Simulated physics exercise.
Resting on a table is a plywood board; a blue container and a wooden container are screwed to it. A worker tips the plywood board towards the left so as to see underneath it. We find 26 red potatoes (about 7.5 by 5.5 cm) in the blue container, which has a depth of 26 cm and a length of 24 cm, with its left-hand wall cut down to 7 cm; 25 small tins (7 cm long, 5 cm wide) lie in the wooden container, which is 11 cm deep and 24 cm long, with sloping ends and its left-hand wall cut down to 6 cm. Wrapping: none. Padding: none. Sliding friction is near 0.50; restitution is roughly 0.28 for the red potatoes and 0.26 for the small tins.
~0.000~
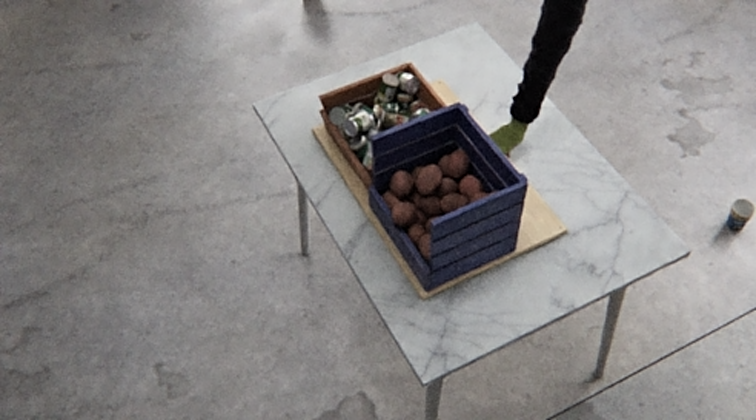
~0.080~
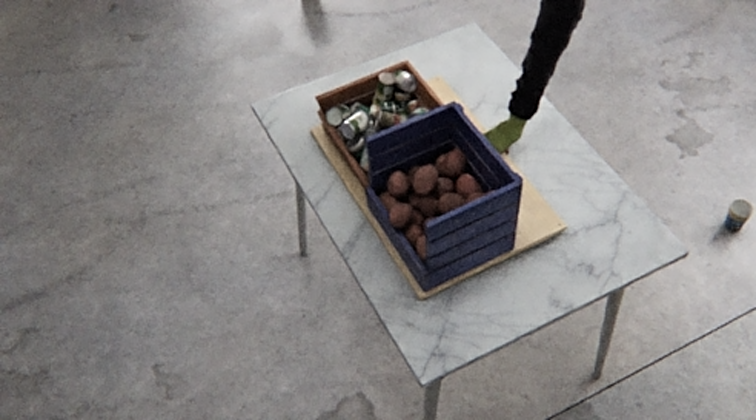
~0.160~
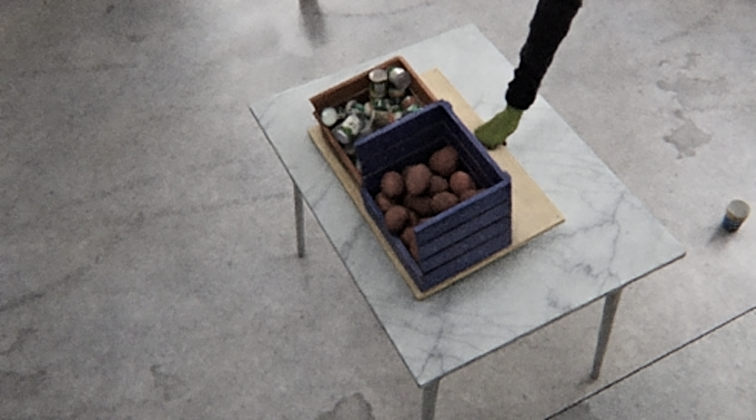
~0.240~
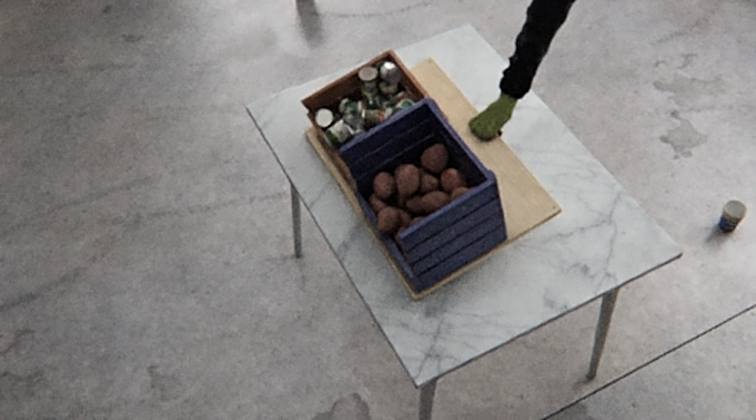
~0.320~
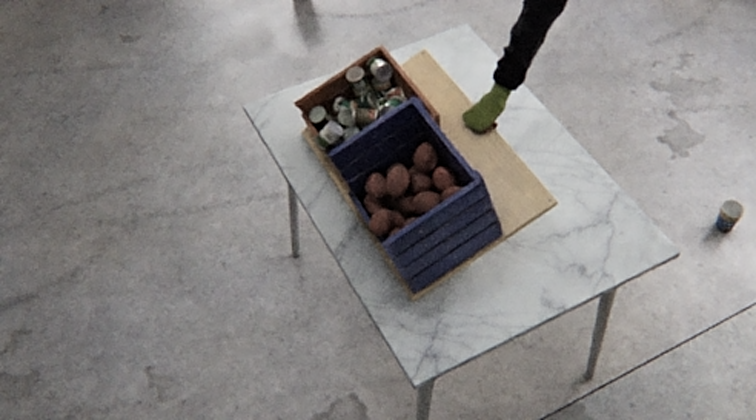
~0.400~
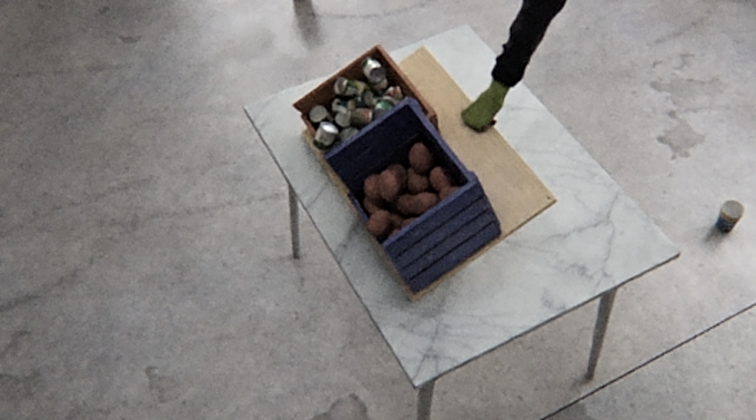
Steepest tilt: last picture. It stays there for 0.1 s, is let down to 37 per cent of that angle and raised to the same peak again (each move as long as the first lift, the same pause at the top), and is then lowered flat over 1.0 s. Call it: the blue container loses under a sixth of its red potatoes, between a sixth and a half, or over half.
The blue container loses under a sixth of its red potatoes.
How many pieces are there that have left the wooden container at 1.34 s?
Roughly, out by then: Wooden container 1.
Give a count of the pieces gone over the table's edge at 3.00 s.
Estimated number of pieces: About 1.
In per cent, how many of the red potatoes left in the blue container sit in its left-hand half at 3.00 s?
50 percent, give or take.
After 0.82 s, tilt 9°; 1 of 26 out of the blue container and 1 of 25 out of the wooden container.
After 1.34 s, tilt 21°; 1 of 26 out of the blue container and 1 of 25 out of the wooden container.
After 2.06 s, tilt 6°; 1 of 26 out of the blue container and 1 of 25 out of the wooden container.
Final count (at 3.00 s), 1 of 26 out of the blue container and 1 of 25 out of the wooden container. Asked share, 1 of 26, 4 per cent.
